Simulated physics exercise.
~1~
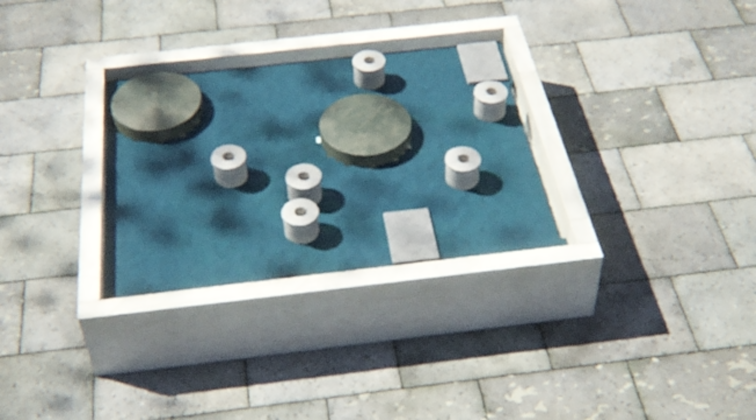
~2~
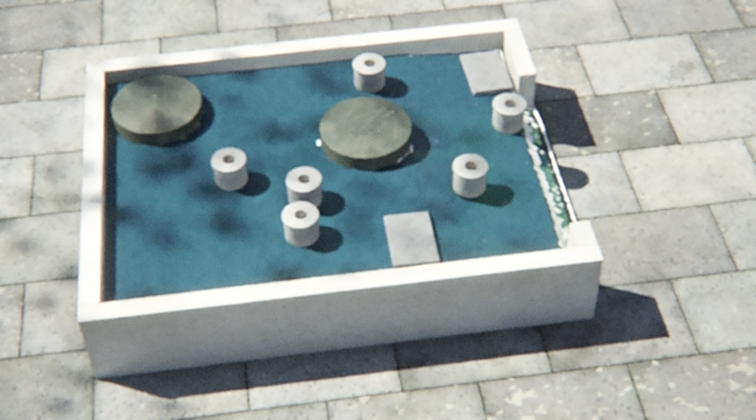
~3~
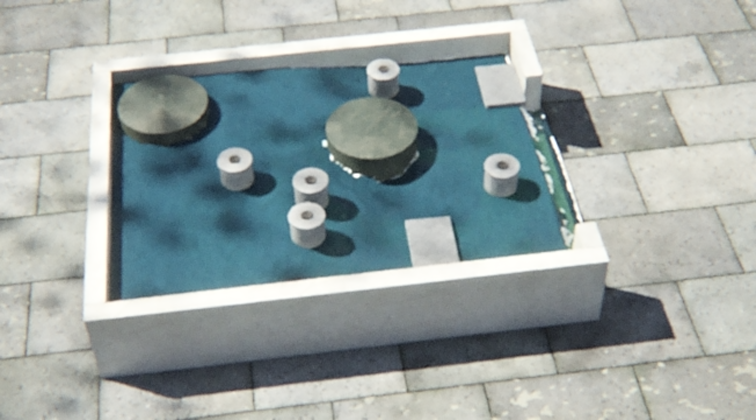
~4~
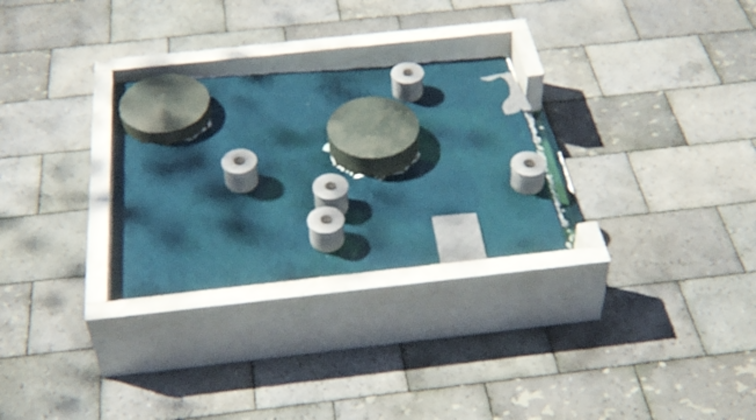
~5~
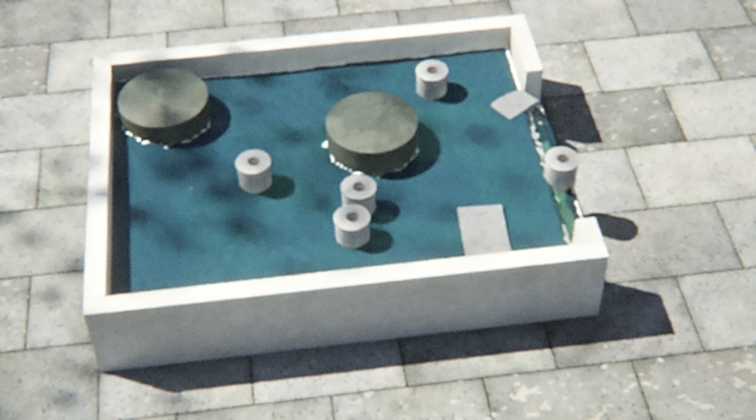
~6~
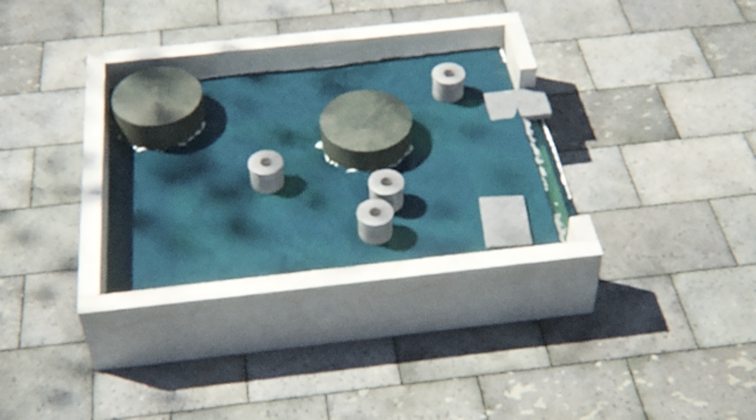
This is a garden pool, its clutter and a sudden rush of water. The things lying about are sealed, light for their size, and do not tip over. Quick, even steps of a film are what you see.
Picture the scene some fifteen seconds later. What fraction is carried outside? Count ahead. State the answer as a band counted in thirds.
Answer: Two thirds or more.
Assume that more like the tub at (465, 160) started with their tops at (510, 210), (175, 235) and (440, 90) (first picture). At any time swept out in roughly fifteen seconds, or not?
First escapes, second doesn't escape, third escapes.
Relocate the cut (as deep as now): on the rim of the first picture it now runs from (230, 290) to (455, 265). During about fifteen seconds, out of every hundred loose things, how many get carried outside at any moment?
60 %.
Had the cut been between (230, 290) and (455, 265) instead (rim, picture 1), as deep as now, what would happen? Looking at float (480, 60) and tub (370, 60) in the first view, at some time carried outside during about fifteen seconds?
Remains, then remains.
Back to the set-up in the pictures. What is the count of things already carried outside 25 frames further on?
The number works out to 7.
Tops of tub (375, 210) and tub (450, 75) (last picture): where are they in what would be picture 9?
About (436, 209), then about (504, 100).
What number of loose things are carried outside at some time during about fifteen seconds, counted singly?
7 in all.
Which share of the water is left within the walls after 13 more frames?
Near 52 in a hundred.
A moment on, 4 of 8 are out; 4 afloat.
Next, 7 of 8 are out; 1 afloat.
Later, 7 of 8 are out; 1 afloat.
In the end, 7 of 8 are out; 1 afloat.
